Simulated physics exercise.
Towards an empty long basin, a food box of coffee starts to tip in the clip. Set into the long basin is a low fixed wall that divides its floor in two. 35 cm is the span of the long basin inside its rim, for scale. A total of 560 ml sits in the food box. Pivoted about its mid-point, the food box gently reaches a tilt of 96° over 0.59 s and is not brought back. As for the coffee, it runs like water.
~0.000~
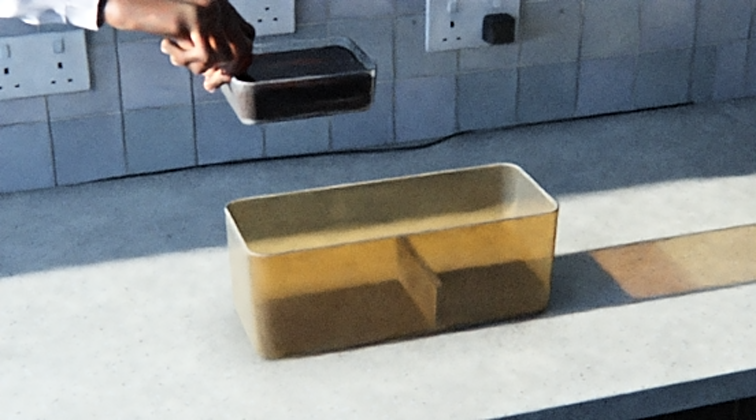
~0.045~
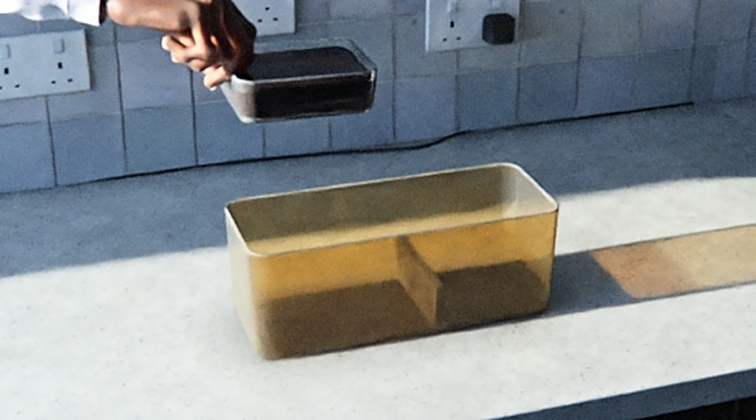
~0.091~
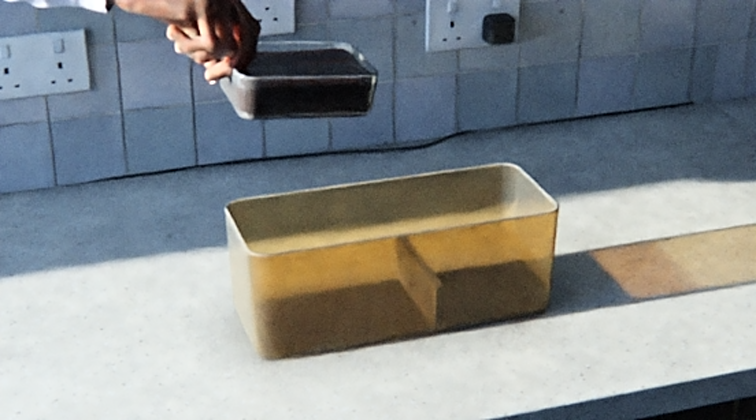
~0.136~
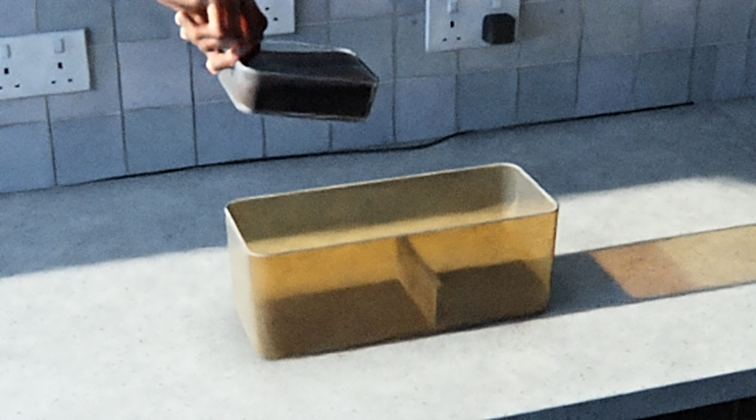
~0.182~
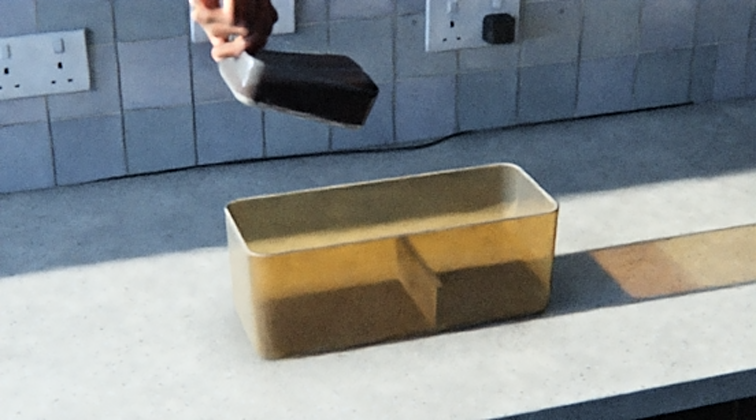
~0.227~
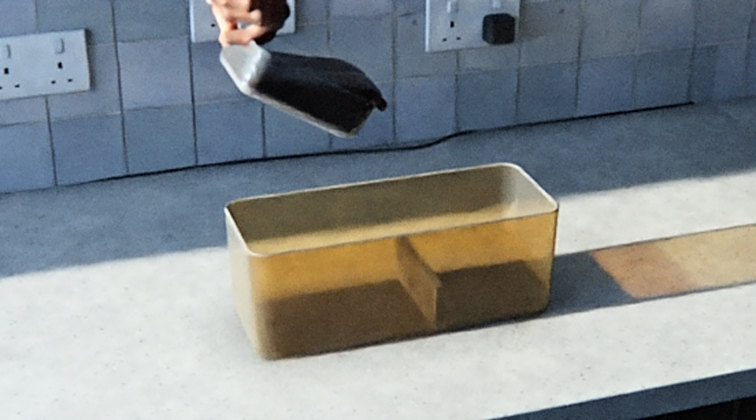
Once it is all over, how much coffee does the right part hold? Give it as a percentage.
The right part holds about 51 per cent.
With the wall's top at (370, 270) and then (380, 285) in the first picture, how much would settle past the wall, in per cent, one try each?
In order, 80 and 70 per cent.
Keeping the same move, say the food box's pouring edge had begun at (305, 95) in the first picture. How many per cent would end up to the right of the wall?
Then I'd expect something near 5 per cent.
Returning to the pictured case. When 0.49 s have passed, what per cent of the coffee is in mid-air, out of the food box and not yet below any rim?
Close to 54 in a hundred.
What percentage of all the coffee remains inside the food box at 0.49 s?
6 %.
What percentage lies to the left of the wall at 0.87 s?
Roughly 38 percent.
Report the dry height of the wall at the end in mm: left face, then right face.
Looks like roughly 46 mm on the left and roughly 36 mm on the right.
After 0.49 s the tilt is 89° and 6 per cent is still to pour, 11 is left of the wall and 27 right of it.
After 0.68 s the tilt is 96° and 1 per cent is still to pour, 32 is left of the wall and 56 right of it.
After 0.87 s the tilt is 96° and 0 per cent is still to pour, 38 is left of the wall and 51 right of it.
After 1.09 s the tilt is 96° and 0 per cent is still to pour, 39 is left of the wall and 51 right of it.
In the end 39 per cent lies left of the wall, 51 right of it and 10 outside.
